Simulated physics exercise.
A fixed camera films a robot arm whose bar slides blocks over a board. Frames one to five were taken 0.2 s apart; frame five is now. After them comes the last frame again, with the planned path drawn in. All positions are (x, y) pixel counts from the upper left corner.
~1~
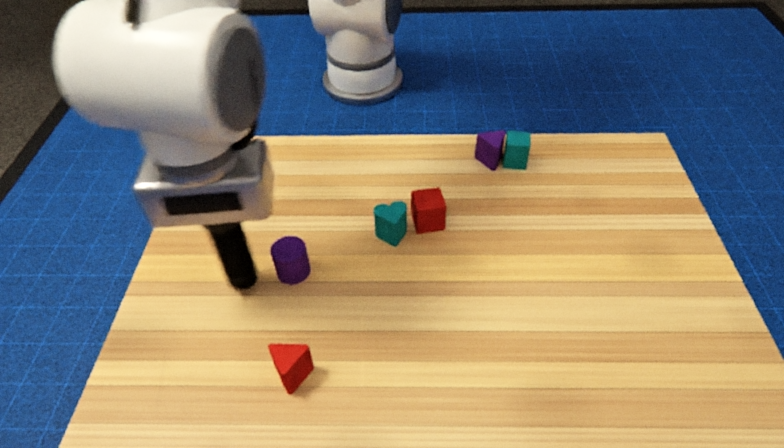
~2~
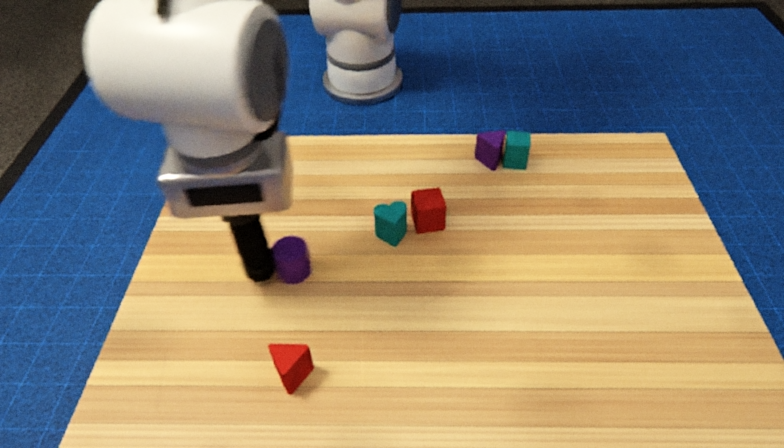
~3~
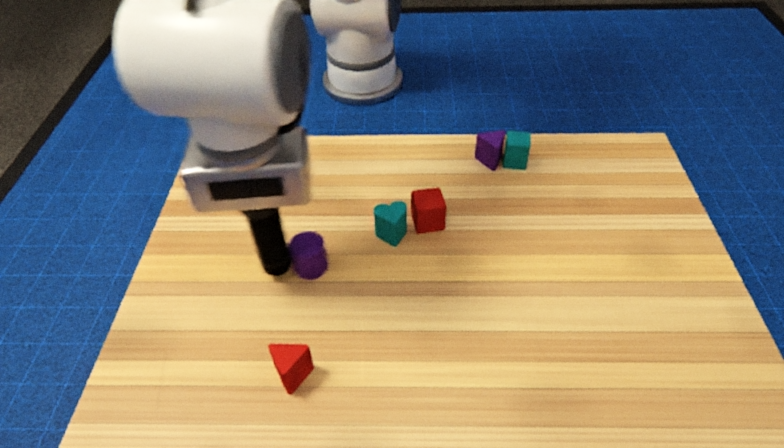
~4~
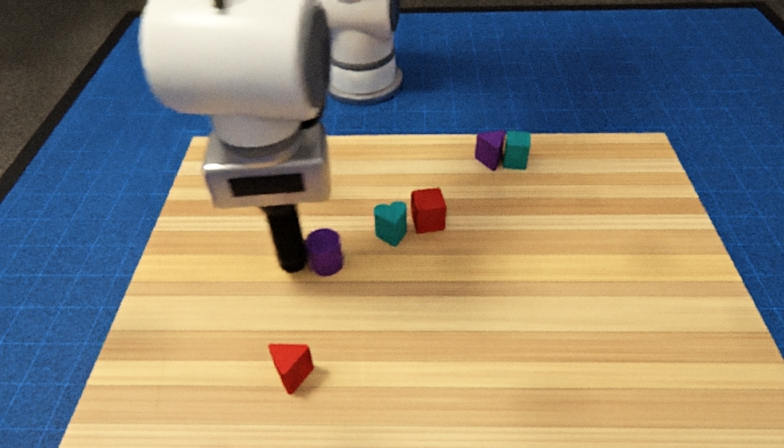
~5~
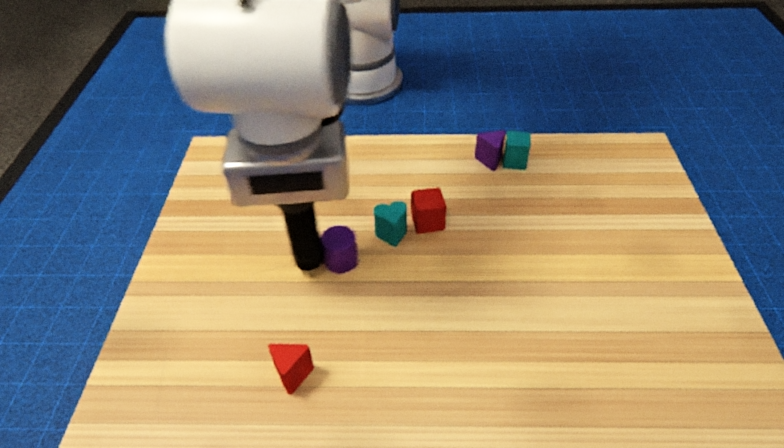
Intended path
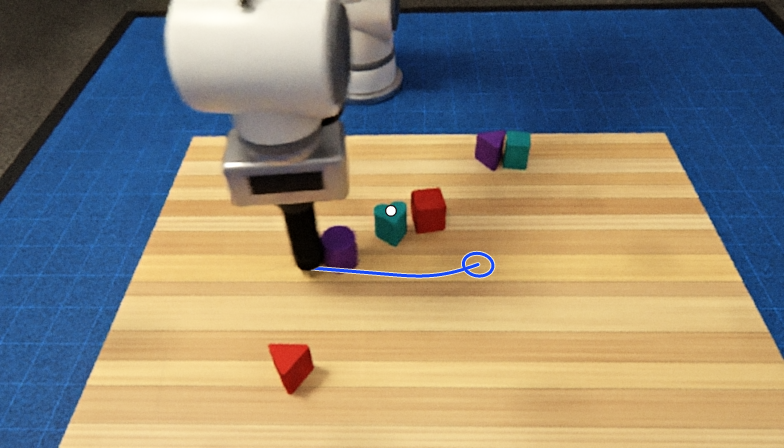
Robot arm with a black bar moving right across a wooden board, pushing a purple cylinder closer to a turquoise heart block.
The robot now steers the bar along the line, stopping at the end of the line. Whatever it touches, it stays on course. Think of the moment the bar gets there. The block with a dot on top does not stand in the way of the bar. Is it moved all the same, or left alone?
It does get moved.
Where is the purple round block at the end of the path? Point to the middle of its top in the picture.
So, by the moment the path ends, you'll find the top centre of the purple round block at (397, 227).
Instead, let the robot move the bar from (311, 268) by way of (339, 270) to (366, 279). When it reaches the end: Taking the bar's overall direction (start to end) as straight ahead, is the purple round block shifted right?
Answer: No.
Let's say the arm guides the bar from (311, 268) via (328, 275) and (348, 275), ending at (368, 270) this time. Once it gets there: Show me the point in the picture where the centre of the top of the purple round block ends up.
When the path ends, it will be at (376, 224).
The line goes from (311, 268) via (395, 275), ending at (478, 264); the dot is on the turquoise heart block.
The first path, step by step. One third of the way, bar (366, 265); purple round block (382, 228); turquoise heart block (393, 208).
Two thirds of the way, bar (424, 268); purple round block (397, 227); turquoise heart block (395, 204), turned 15° anticlockwise.
At the end, bar (479, 257); purple round block (397, 227); turquoise heart block (395, 204), turned 15° anticlockwise; red square unmoved.
